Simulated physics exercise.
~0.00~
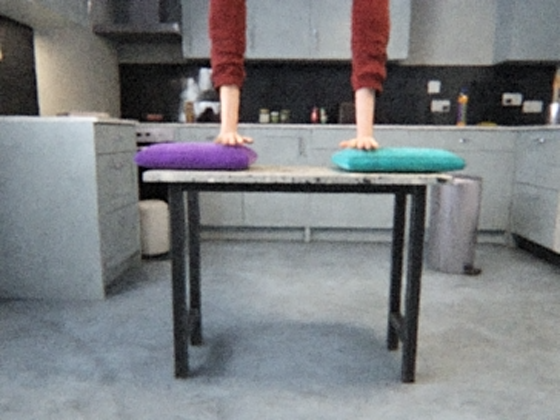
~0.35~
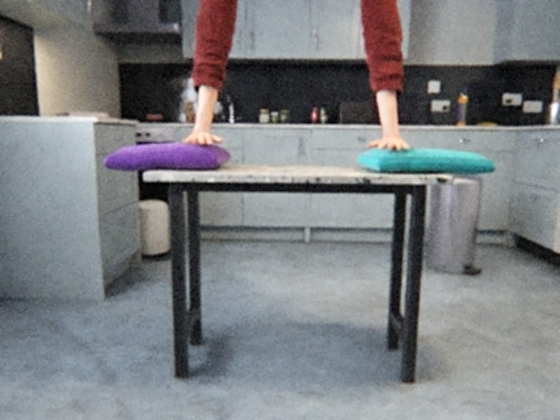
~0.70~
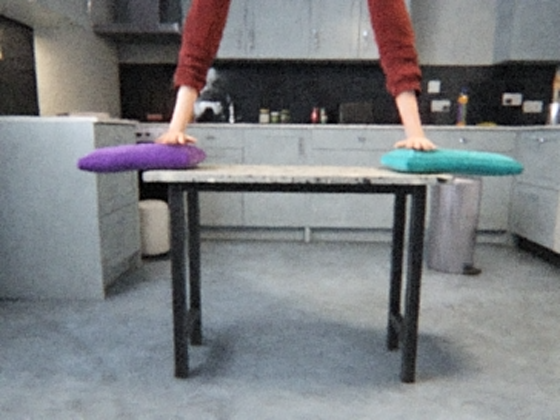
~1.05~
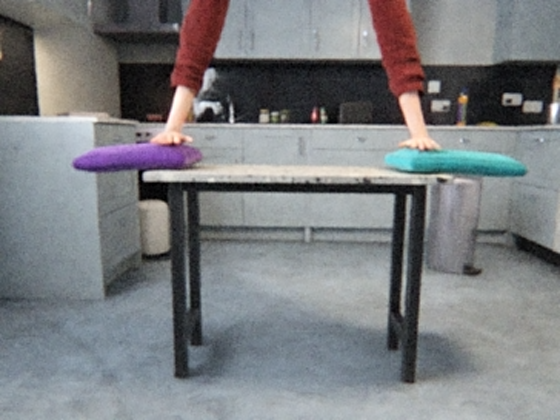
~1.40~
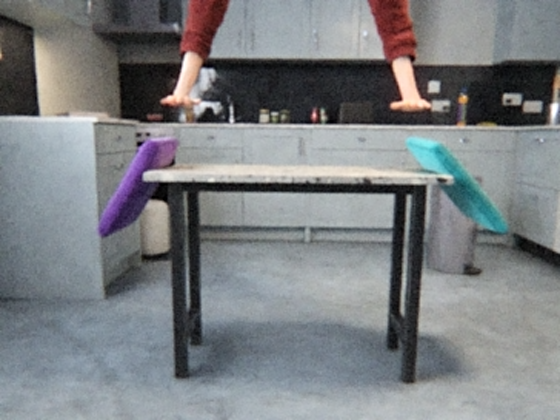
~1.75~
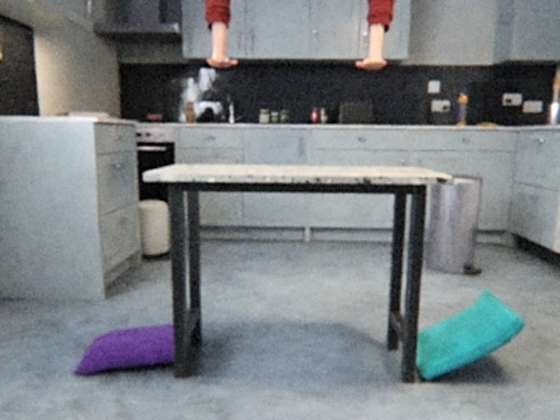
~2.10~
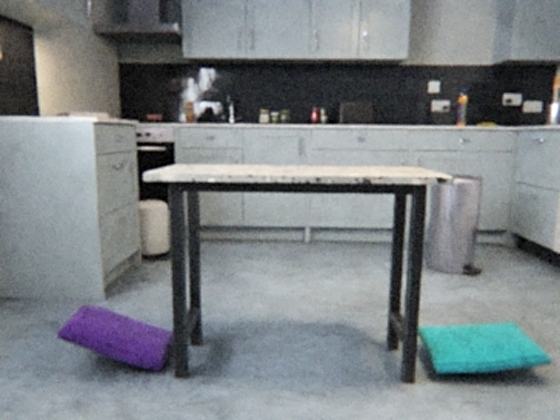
Two hands pressed down on a purple pillow and a turquoise pillow on a small table and slid them outward past opposite ends, then lifted away, and both pillows tipped off and dropped, ending up on the floor on either side.
